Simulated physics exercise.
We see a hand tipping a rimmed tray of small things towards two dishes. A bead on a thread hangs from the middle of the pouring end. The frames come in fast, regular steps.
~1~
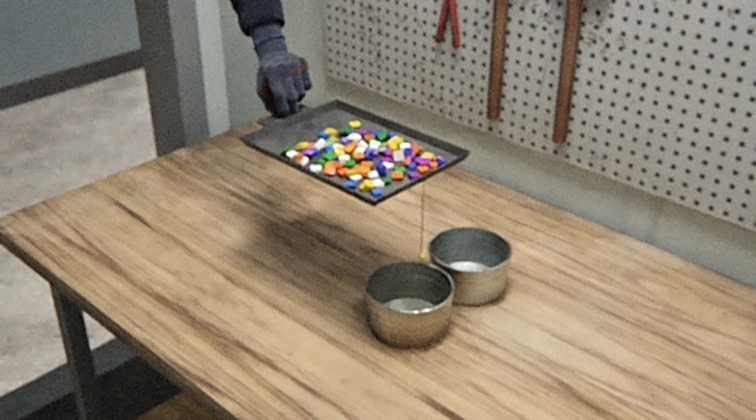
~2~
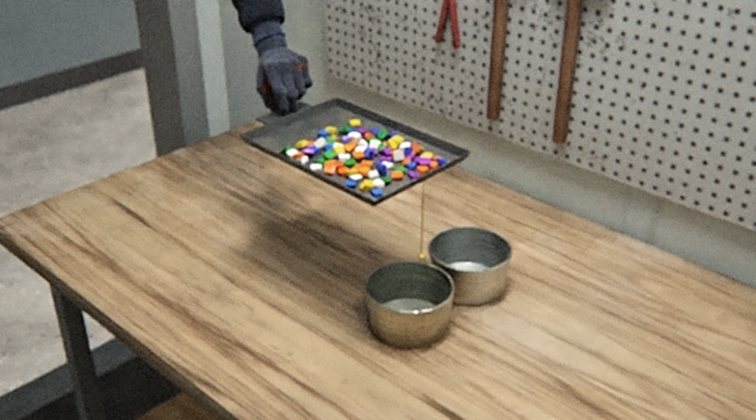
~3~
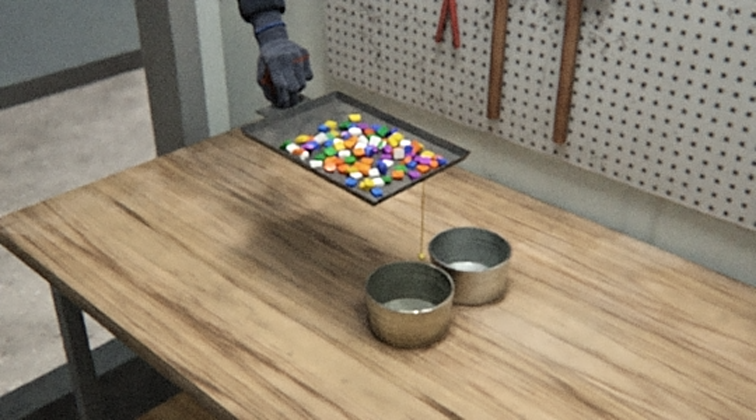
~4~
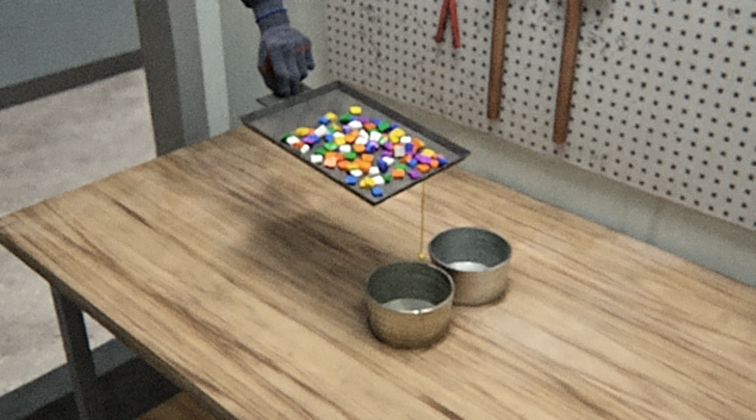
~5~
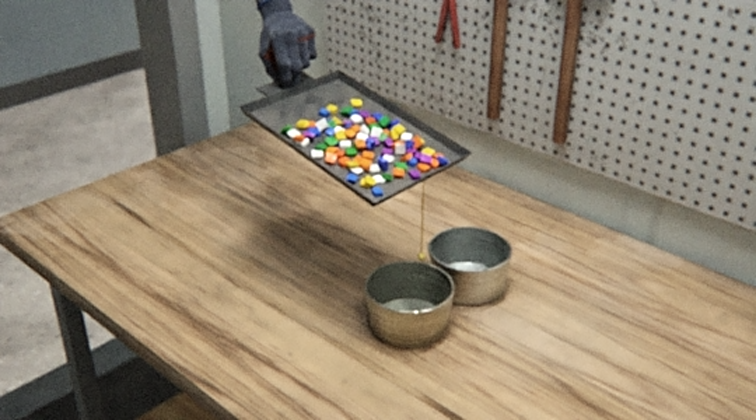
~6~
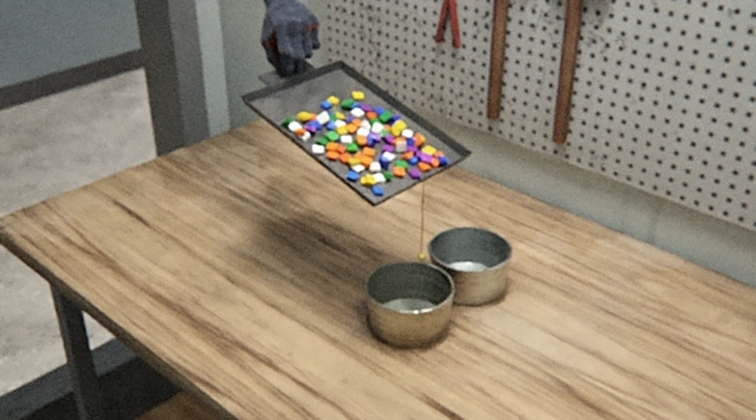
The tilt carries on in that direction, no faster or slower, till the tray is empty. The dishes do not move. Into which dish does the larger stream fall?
The left-hand one ends fuller.
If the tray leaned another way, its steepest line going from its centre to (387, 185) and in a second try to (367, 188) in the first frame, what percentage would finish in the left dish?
The first gives 70 %, the second 60 %.
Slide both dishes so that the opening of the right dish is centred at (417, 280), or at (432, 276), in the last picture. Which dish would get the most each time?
In turn: The right dish; the dish on the right.
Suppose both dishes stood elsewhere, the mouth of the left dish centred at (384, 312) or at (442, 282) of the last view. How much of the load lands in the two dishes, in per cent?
First some 80, then 70 per cent.
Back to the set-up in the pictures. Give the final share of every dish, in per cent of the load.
About: Left dish 50, right dish 20 per cent.
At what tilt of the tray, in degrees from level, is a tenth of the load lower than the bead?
Near 65 degrees.
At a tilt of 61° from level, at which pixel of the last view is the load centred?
Around (416, 171).
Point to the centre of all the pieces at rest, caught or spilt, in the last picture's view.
Close to (431, 319).
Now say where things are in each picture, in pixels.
In the first picture, corners of the pouring end near (374, 197) and (465, 151), level; middle of the load near (369, 155), mosaic tiles; left dish near (442, 319); right dish near (501, 279); bead on its thread near (421, 256).
In the second picture, corners of the pouring end near (374, 198) and (465, 151), level; middle of the load near (369, 154).
In the third picture, corners of the pouring end near (374, 198) and (466, 151), tipped barely, level across its low end; middle of the load near (369, 151).
In the fourth picture, corners of the pouring end near (375, 198) and (466, 151), tipped a little, level across its low end; middle of the load near (369, 147).
In the fifth picture, corners of the pouring end near (375, 199) and (467, 152), tipped a little, level across its low end; middle of the load near (370, 144).
In the sixth picture, corners of the pouring end near (376, 199) and (467, 152), tipped clearly, level across its low end; middle of the load near (371, 140); left dish near (442, 319); right dish near (501, 279).
Shortly afterwards, tray tipped steeply; the bulk on the tray; only a few in the left dish; a little in the air.
Next, tray tipped past a quarter turn; near half in the left dish; near a quarter in the right dish; near a quarter outside both; near a quarter in the air.
Some moments later, tray tipped past a quarter turn; near half in the left dish; near a quarter in the right dish; near a quarter outside both.
In the end, tray tipped past a quarter turn; near half in the left dish; near a quarter in the right dish; near a quarter outside both.
